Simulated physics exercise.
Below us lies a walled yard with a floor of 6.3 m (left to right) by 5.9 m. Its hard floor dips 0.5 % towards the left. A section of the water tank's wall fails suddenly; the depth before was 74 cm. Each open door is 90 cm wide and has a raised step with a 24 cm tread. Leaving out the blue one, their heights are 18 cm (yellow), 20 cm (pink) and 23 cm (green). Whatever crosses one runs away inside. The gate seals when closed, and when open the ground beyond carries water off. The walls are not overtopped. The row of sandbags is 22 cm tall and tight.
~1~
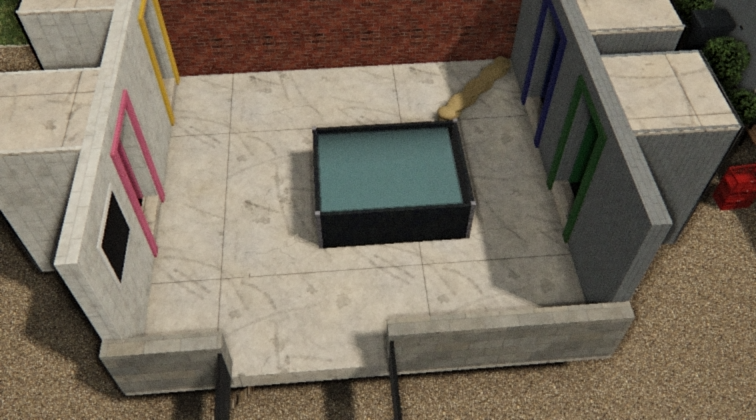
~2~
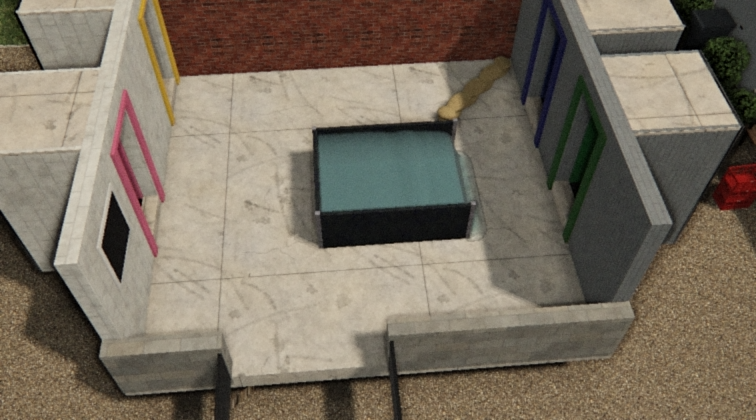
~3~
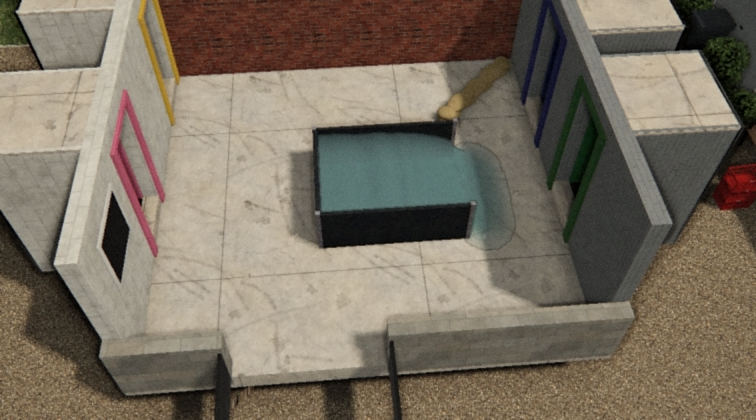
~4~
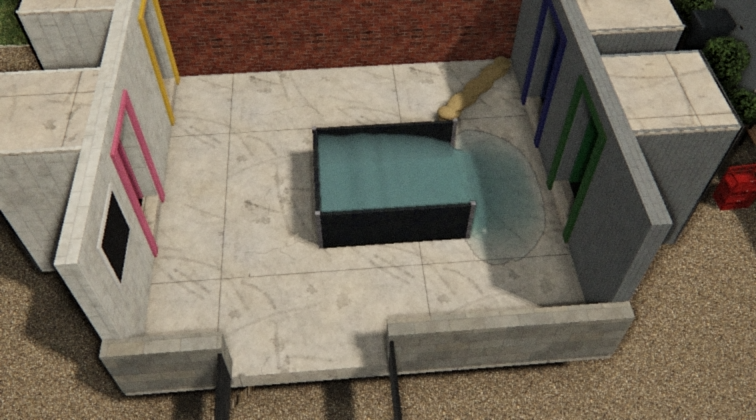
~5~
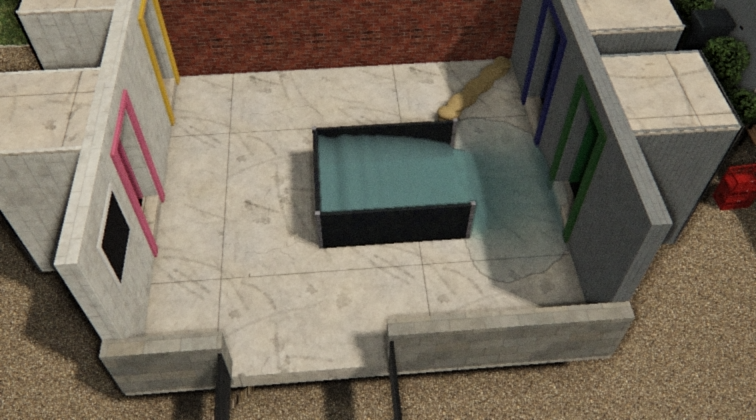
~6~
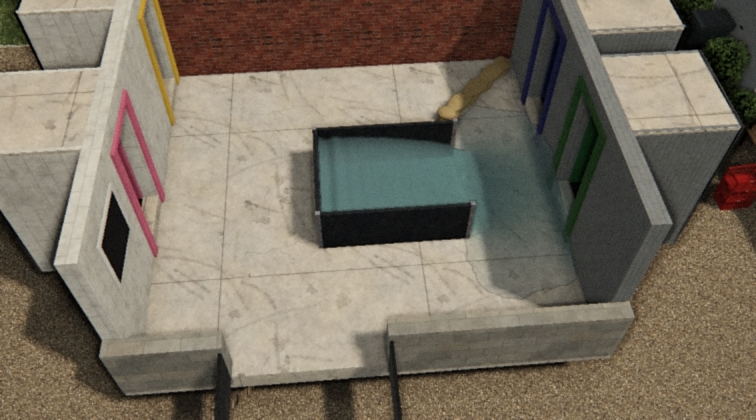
Water burst out through the right side of a dark-walled tank in a walled yard, then fanned across the pale floor until it reached the blue and green doors along the right wall.
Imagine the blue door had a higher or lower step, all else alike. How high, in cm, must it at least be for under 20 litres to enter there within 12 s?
Close to 22 cm is just enough.
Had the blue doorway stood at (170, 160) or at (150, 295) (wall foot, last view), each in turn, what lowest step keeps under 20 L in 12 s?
About 10.5 and 10.0 cm.
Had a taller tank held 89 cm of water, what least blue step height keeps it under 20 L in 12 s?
Then roughly 26 cm.
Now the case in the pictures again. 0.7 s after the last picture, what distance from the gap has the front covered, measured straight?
Some 3.0 m out.
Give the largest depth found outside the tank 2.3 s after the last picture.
Roughly 38 cm.
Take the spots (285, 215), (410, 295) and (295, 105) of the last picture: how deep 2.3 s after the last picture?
Roughly 0, 4 and 0 cm, in turn.
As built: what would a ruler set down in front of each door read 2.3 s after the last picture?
In cm: Yellow 0, blue 21, pink 0, green 24.
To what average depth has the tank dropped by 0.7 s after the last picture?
About 38 cm.
Then, 0.7 s after the last picture water covers 20 % of the floor, deepest (48 cm) near (540, 186); 25 cm at the blue door, 2 litres in over its 20 cm step.
Then, 2.3 s after the last picture water covers 40 % of the floor, deepest (38 cm) near (499, 83); 21 cm at the blue door, 17 litres in over its 20 cm step.
Then, 11.3 s after the last picture water covers 95 % of the floor, deepest (12 cm) near (141, 367); 7 cm at the blue door, 32 litres in over its 20 cm step.
At the blue door as built, the water peaked near 26 cm, 0.9 s after the last picture.
With a step of 20 cm, 33 litres would have come in within the 12 s; with 26.5 cm, 5 litres. So under 20 litres takes about 22 cm.
